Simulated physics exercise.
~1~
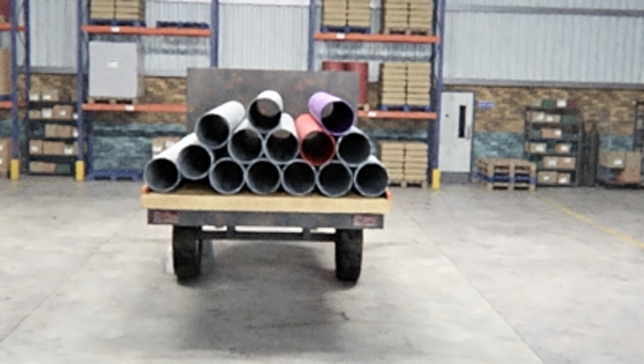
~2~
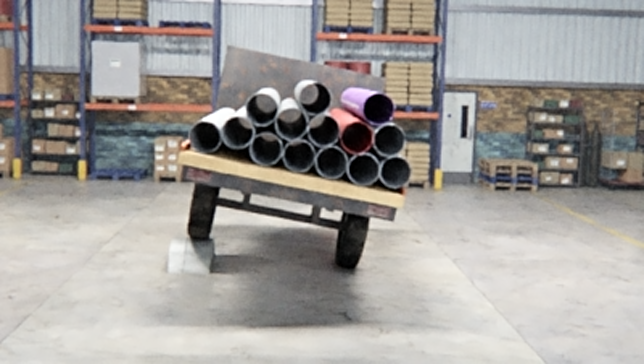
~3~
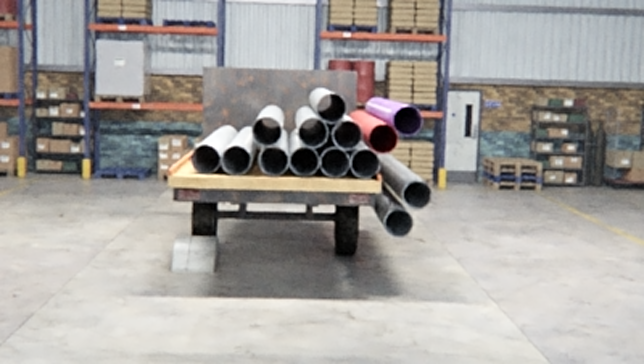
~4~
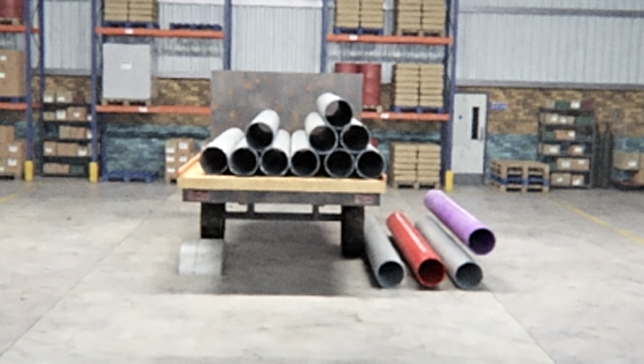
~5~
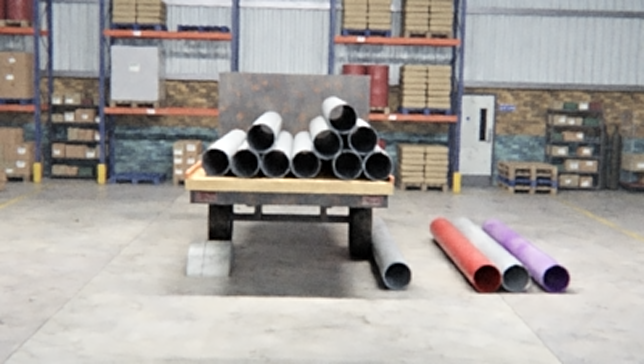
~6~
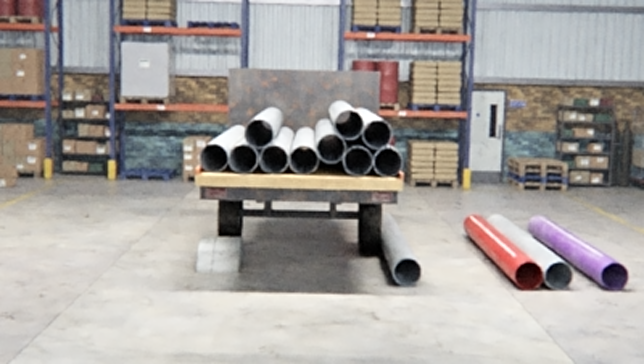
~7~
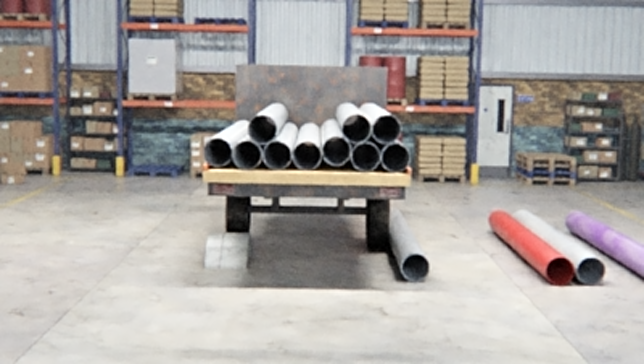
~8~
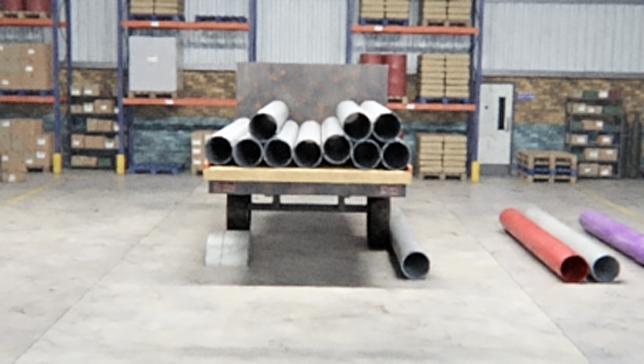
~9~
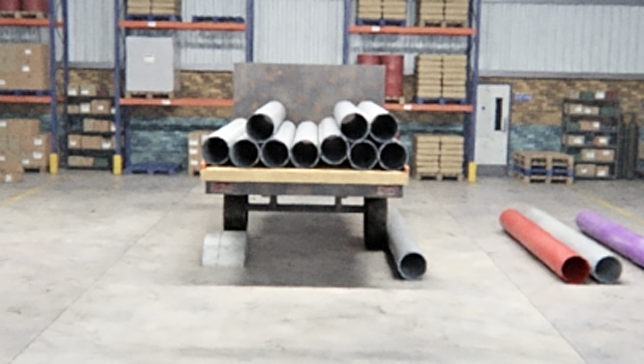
A flat trailer stacked with pipes tipped to the right as its left wheel rode over a concrete block, then levelled, and four pipes, including the red and purple ones, tumbled off the right side and came to rest on the warehouse floor.
